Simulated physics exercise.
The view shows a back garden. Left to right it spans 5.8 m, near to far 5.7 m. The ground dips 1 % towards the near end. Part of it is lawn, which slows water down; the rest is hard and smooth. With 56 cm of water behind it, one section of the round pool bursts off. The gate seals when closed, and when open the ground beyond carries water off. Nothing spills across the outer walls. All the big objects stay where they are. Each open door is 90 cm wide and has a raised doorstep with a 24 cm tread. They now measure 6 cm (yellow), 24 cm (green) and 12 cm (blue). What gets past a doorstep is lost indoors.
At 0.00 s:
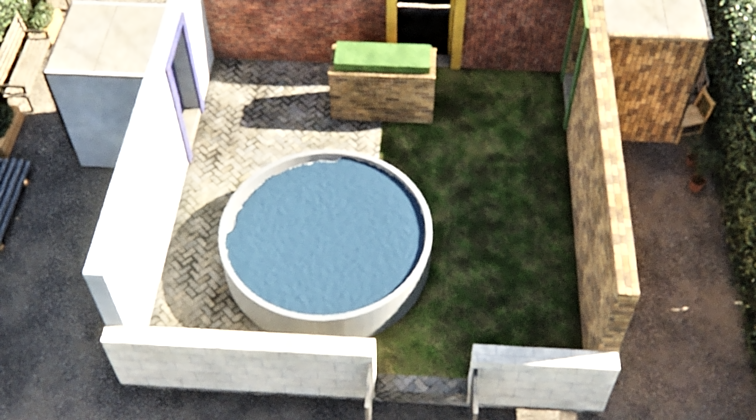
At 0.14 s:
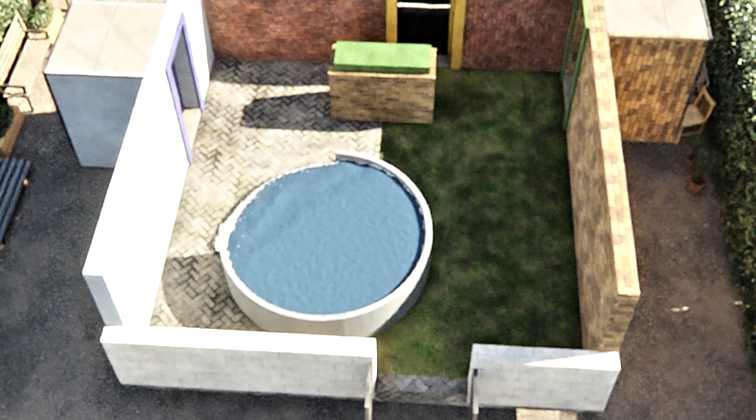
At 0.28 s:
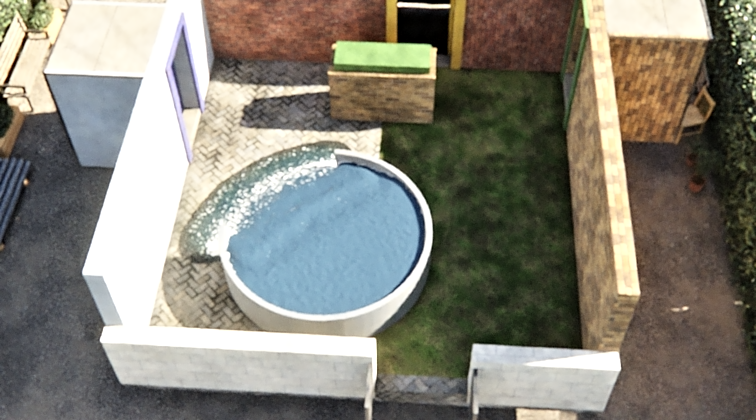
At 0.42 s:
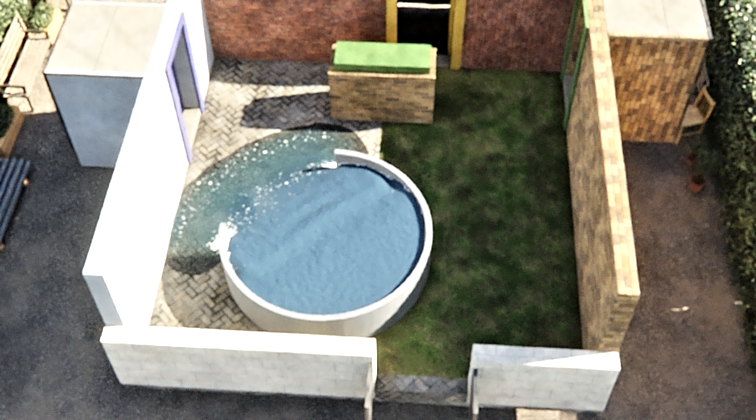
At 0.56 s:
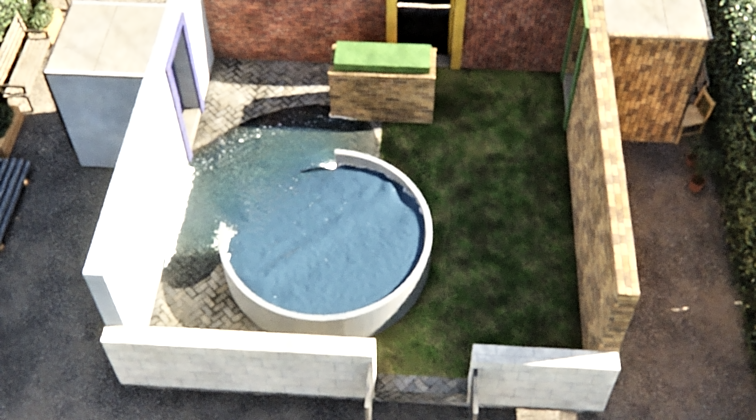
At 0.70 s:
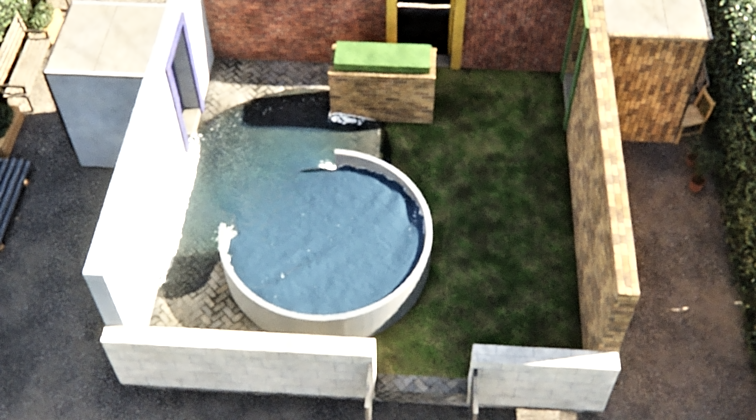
A round pale-walled pool full of blue water stands in a walled back garden, seen from high above by a camera that stays still. Herringbone paving lies to its left and dark green lawn to its right, with a grass-topped brick planter behind. The pool's far-left wall opens, and water pours out, foaming, then spreads across the paving to the white left wall and planter.
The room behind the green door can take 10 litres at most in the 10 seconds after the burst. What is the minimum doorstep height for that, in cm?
It would have to be roughly 17 cm high.
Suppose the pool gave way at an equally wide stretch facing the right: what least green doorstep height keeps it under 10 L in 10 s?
About 15 cm.
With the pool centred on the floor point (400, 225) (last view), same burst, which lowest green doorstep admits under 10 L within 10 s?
Then roughly 11.5 cm.
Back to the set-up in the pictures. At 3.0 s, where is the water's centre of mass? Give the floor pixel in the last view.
Near (285, 183).
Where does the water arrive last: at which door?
Last comes the green one.
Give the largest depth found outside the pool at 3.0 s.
Roughly 39 cm.
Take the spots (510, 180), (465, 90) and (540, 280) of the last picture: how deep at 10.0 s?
Roughly 8, 7 and 8 cm, in turn.
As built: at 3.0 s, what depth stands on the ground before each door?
In cm: Yellow 8, green 0, blue 23.
After 1.4 s water covers 35 % of the floor, deepest (44 cm) near (214, 62); it has not reached the green door.
After 3.0 s water covers 50 % of the floor, deepest (39 cm) near (210, 77); it has not reached the green door.
After 10.0 s water covers 100 % of the floor, deepest (16 cm) near (570, 383); 9 cm at the green door, 0 litres in over its 24 cm doorstep.
At the green door as built, the water arrived by 4.1 s and peaked near 22 cm at 4.6 s.
With a doorstep of 15.5 cm, 16 litres would have come in within the 10 s; with 21 cm, 2 litres. So under 10 litres takes about 17 cm.
